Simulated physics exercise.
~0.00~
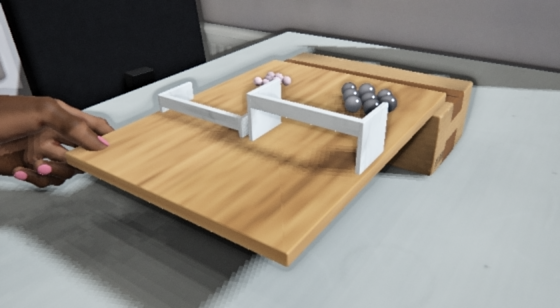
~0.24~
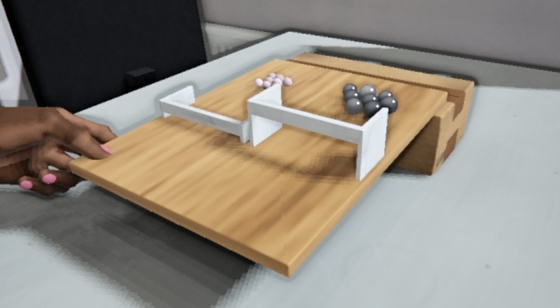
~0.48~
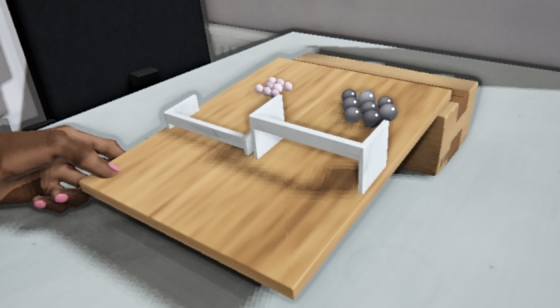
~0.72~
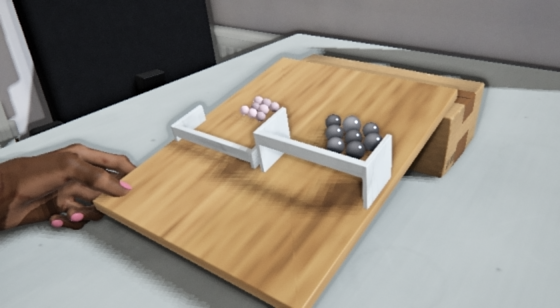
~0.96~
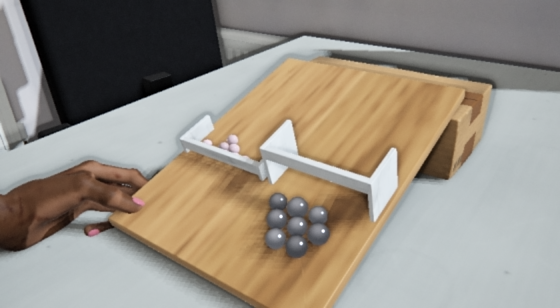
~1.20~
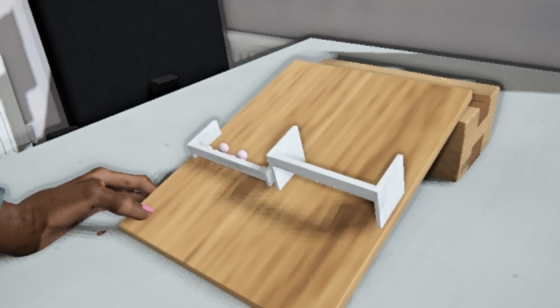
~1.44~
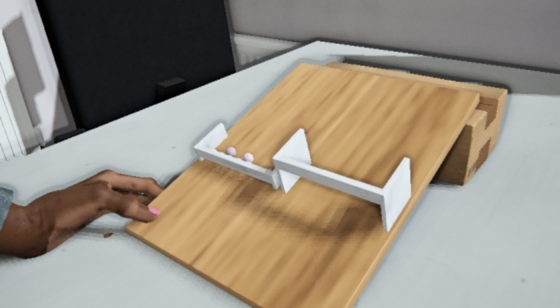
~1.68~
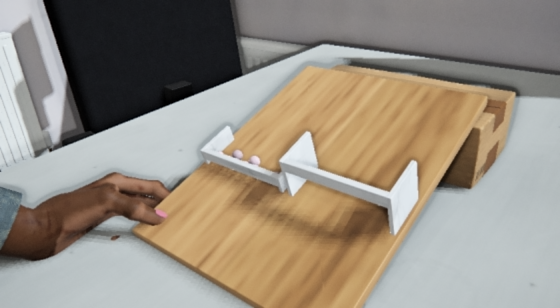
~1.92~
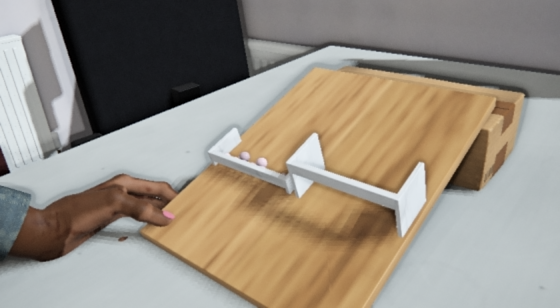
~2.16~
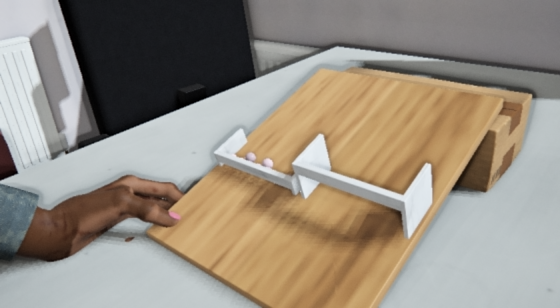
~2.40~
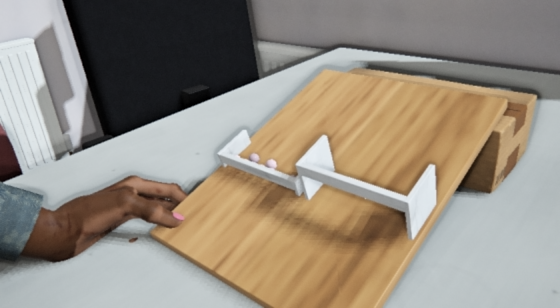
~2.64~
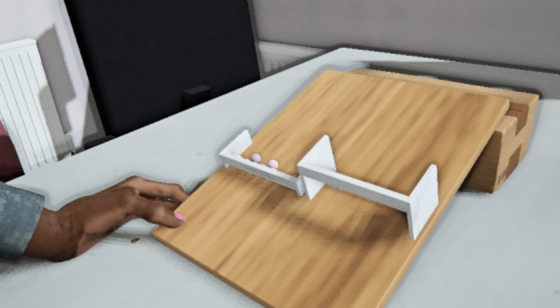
A hand with pink nails holds the near left end of a wooden board on a pale grey table, seen from slightly above, with a dark panel and grey wall behind. The board's far end rests by a wooden block, and two white bars stand across it, with small pink balls behind the left bar and larger grey balls behind the right. The hand lowers its end and the board slopes more steeply. Both groups roll down; the grey balls pass under their bar and leave the board. The pink balls stop at theirs and stay there, the hand still beside the resting board.
